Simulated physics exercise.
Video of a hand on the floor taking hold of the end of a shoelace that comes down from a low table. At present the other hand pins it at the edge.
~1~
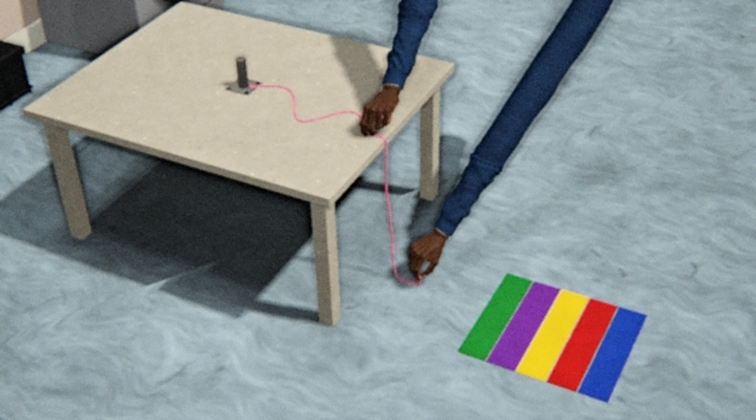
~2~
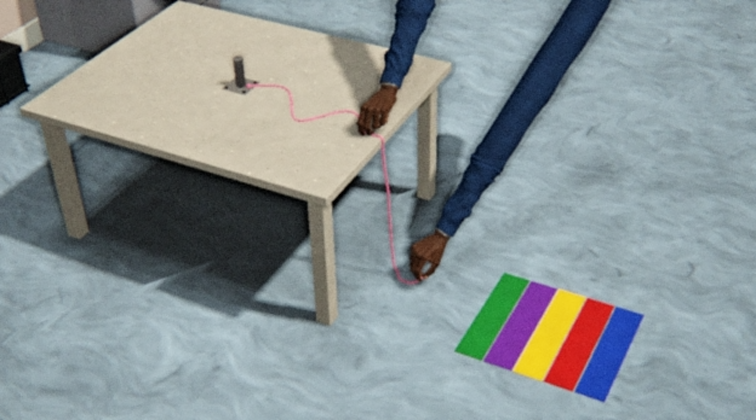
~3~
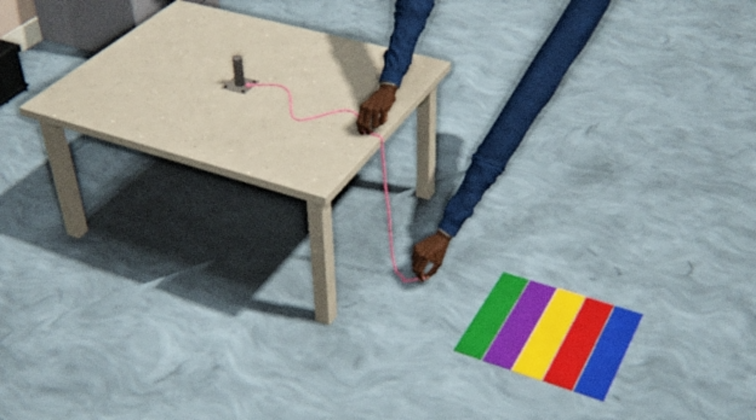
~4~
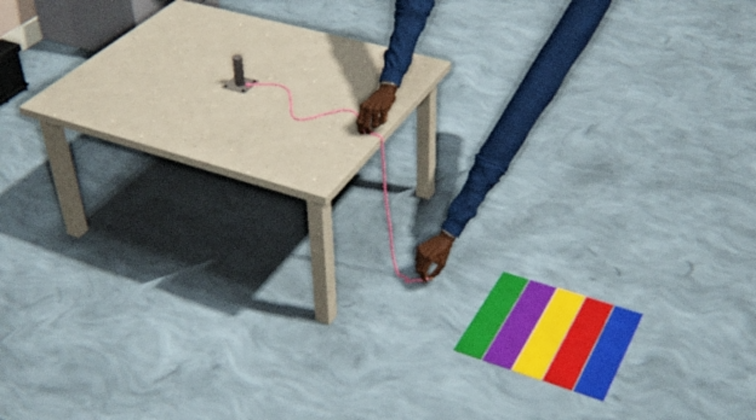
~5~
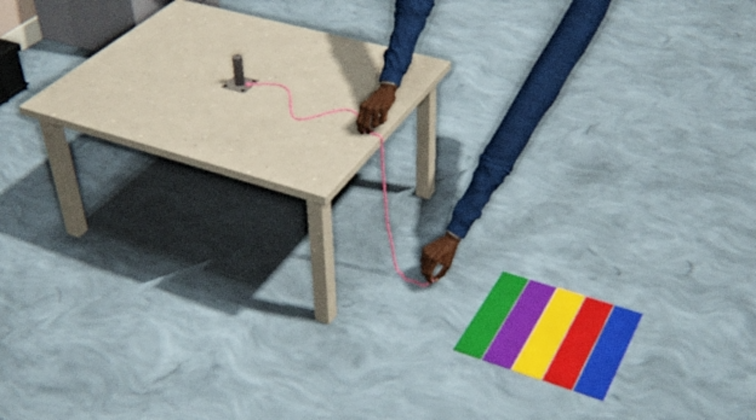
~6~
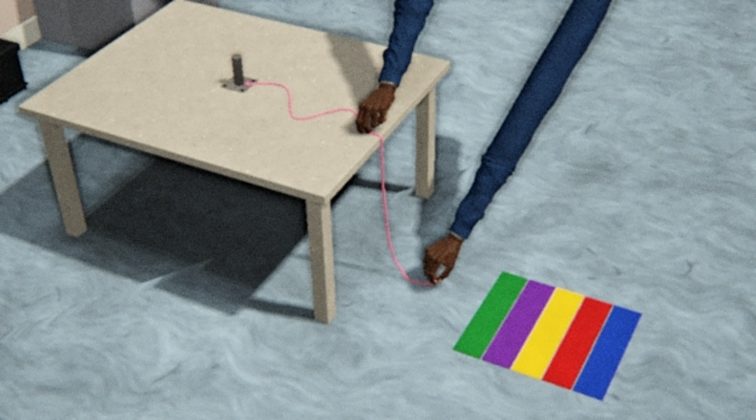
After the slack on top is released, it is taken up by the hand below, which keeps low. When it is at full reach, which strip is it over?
It is over the red strip.
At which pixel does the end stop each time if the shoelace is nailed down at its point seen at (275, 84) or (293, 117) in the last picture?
Pixel positions per try: (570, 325); (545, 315).
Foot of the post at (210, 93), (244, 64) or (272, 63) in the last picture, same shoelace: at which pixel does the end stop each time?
You'd find it around (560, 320), then (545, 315), and finally (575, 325).
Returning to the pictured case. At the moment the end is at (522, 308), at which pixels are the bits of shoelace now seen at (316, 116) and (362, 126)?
(346, 121) and (388, 160).
Soon after, end near (522, 308); over purple.
After that, end near (558, 320); over yellow.
At the stop, end near (580, 327); over red. It gets as far as the red strip.
